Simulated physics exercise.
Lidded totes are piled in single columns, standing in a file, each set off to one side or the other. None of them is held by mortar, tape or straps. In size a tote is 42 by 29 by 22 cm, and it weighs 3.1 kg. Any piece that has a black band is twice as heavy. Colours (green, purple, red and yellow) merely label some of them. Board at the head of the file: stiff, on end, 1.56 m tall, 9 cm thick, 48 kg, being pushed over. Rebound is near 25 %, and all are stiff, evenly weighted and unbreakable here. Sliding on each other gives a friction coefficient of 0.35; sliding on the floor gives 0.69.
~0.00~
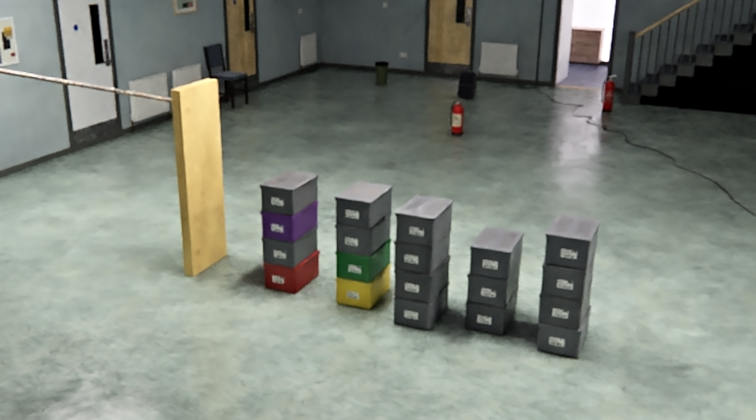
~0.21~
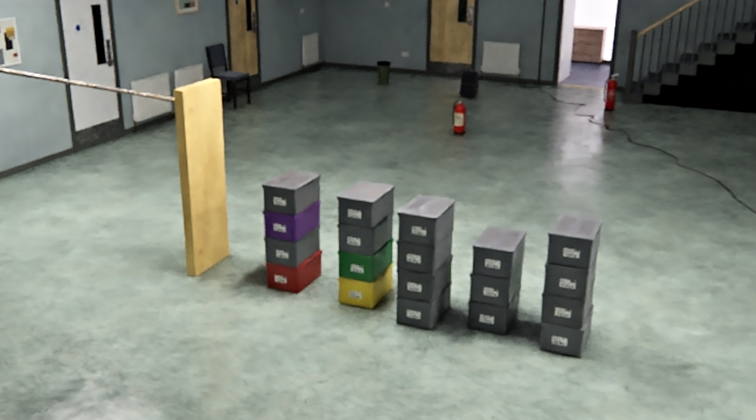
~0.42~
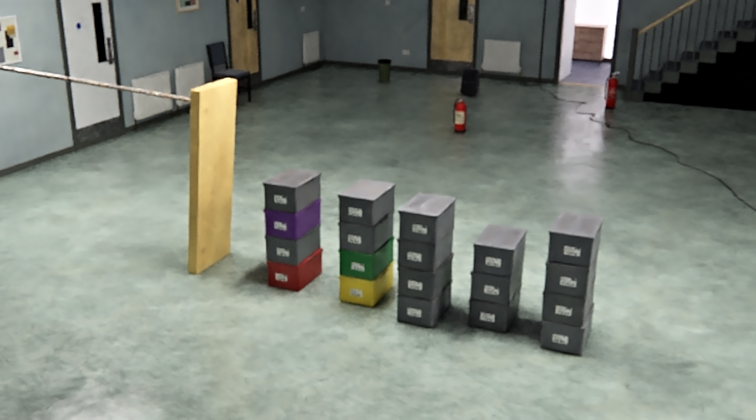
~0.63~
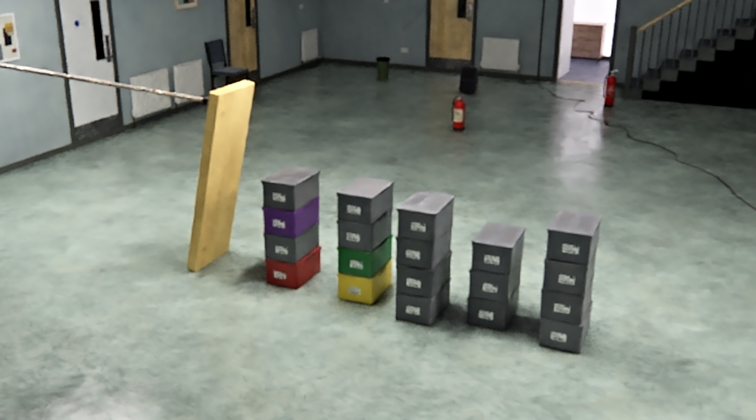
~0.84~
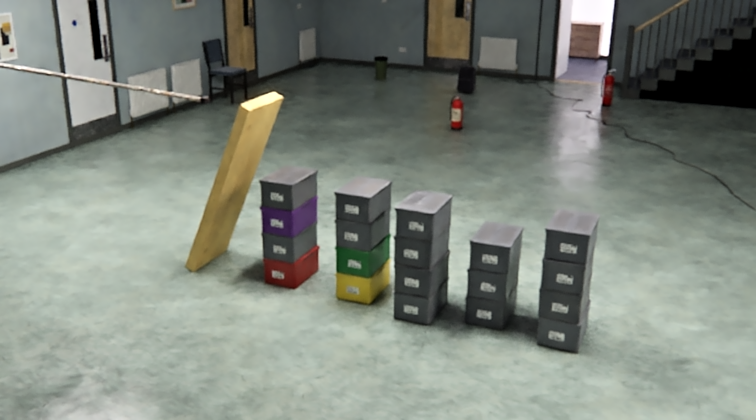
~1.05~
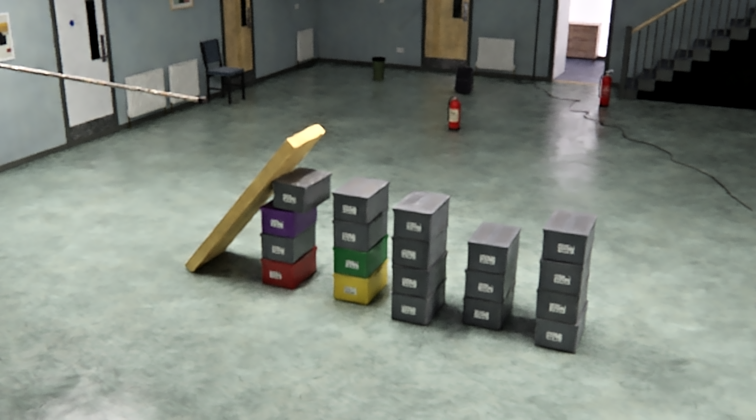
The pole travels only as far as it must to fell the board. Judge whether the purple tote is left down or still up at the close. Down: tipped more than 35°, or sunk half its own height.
At the close the purple tote is down.
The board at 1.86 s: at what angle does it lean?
Roughly 70°.
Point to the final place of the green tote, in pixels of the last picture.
End point in last frame: Roughly (393, 264).
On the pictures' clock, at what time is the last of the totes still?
Around 3.0 s.
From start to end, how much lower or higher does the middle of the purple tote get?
Lower by close to 15 cm.
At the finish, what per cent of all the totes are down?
I'd put it at roughly 70 per cent of them.
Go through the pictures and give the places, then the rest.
In the first picture (places mark the middle of the side facing us), pole end 11 cm short, board 0° from upright; purple tote (277, 227); yellow tote (353, 294); green tote (352, 268); the rest undisturbed.
The second picture shows pole end 5 mm in, board 0° from upright; purple tote (279, 227).
The third picture shows pole end 12 cm in, board 6° from upright; purple tote (280, 225); the rest undisturbed.
The fourth picture shows pole end (204, 101) 17 cm in, stopped, board 13° from upright; purple tote (278, 223); the rest undisturbed.
The fifth picture shows pole end (202, 101) 17 cm in, stopped, board 23° from upright; purple tote (276, 223); the rest undisturbed.
The sixth picture shows pole end (200, 101) 17 cm in, stopped, board 40° from upright; purple tote (276, 223) shifted 20 mm; red tote (277, 275); green tote (350, 263); 2 disturbed, none down.
After 1.36 s, board 60° from upright; 2 of the 19 totes down; purple tote leaning 32°, 8 cm lower; green tote leaning 6°.
After 1.86 s, board 68° from upright; 8 of the 19 totes down; purple tote leaning 68°, 16 cm lower; green tote leaning 40°.
At rest (3.3 s), board 68° from upright; 13 of the 19 totes down; purple tote leaning 68°, 16 cm lower; green tote leaning 41°; yellow tote shifted 34 mm. As the last picture would show them, middles, purple tote near (352, 243), green tote near (393, 264).
